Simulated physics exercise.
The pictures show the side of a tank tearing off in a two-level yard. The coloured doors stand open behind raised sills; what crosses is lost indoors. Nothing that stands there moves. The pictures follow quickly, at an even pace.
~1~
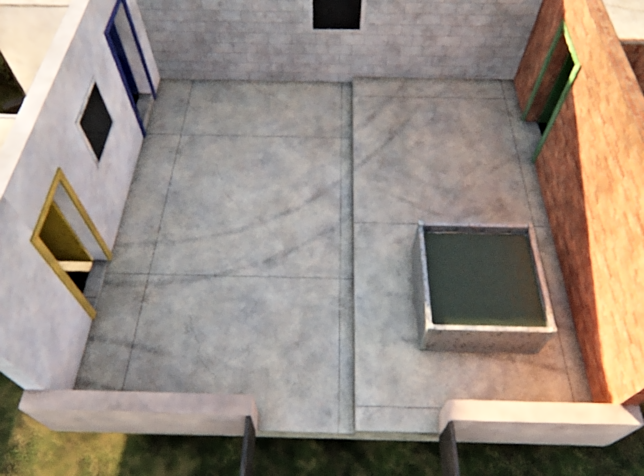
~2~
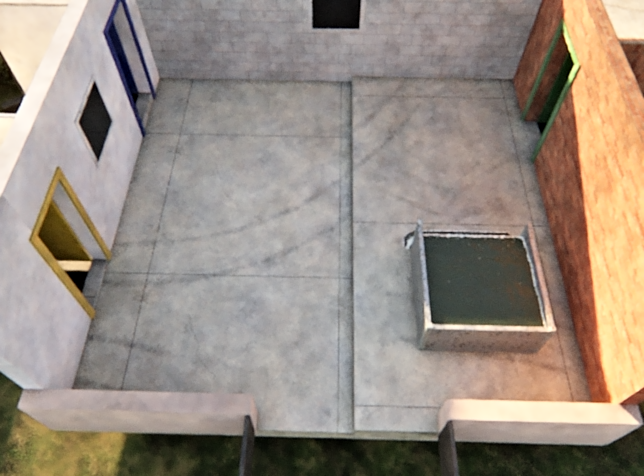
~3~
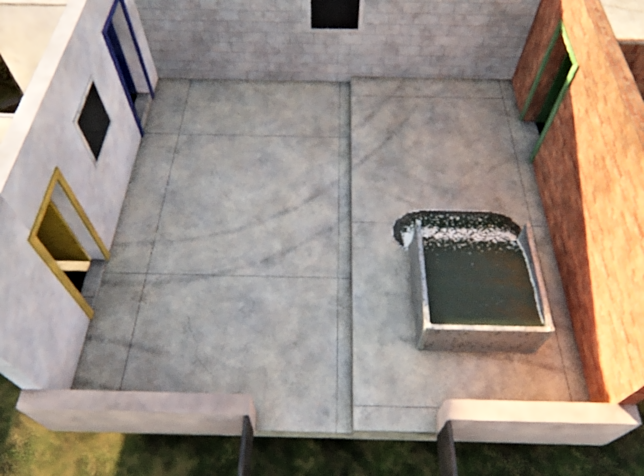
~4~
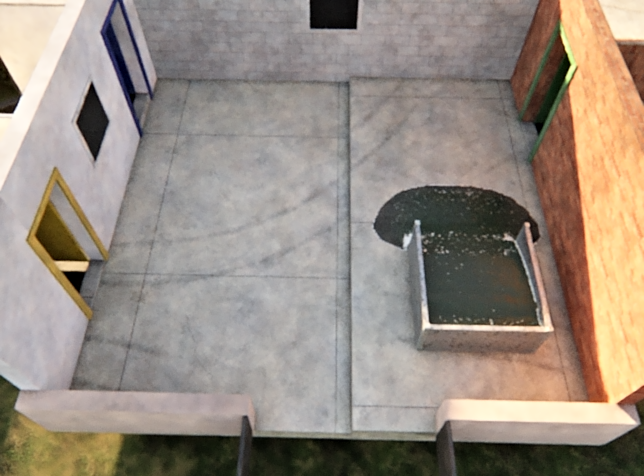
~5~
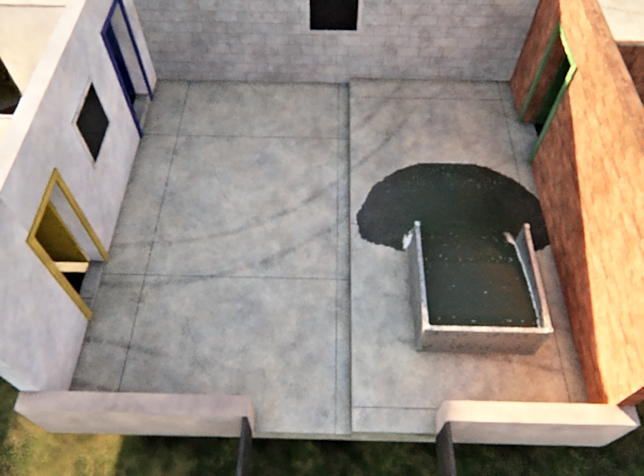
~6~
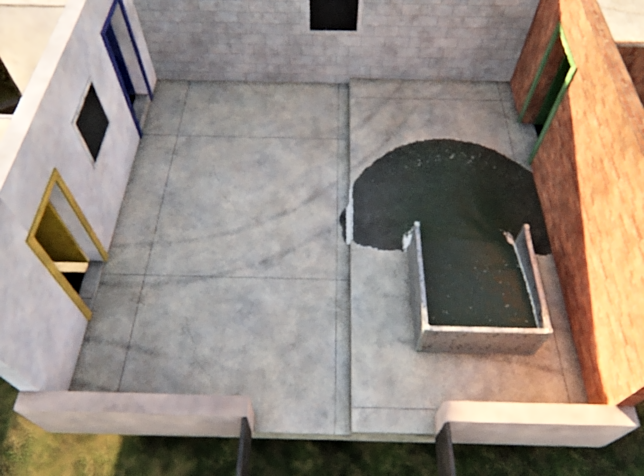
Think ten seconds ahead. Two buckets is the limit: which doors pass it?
In the end: The green door lets in a lot; the yellow door admits no more than that; the blue door admits no more than that.
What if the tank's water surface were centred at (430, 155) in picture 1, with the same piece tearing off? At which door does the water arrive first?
It is the one in green.
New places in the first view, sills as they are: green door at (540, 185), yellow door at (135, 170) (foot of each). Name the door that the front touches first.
It is the one in green.
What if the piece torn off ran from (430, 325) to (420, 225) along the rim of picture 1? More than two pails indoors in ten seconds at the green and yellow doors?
Green takes less, yellow lets more in.
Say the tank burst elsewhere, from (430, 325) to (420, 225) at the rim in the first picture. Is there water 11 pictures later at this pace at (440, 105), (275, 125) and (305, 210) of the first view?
In turn: Not flooded, not flooded, flooded.
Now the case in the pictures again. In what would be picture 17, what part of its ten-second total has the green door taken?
Near 15 in a hundred.
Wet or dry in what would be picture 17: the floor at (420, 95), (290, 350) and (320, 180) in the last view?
In that order: Under water, not flooded, wet.
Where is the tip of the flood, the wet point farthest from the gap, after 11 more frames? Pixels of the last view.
At about (299, 87).
A moment on, water covers 30 % of the floor; the green door wet at the sill, nothing in, the yellow door not reached, the blue door not reached.
Next, water covers 35 % of the floor; the green door under two buckets in, the yellow door not reached, the blue door not reached.
Then, water covers 40 % of the floor; the green door over two buckets in, the yellow door not reached, the blue door not reached.
Later, water covers 60 % of the floor; the green door far over two buckets in, the yellow door wet at the sill, nothing in, the blue door wet at the sill, nothing in.
In the end, water covers 85 % of the floor; the green door far over two buckets in, the yellow door under two buckets in, the blue door wet at the sill, nothing in.
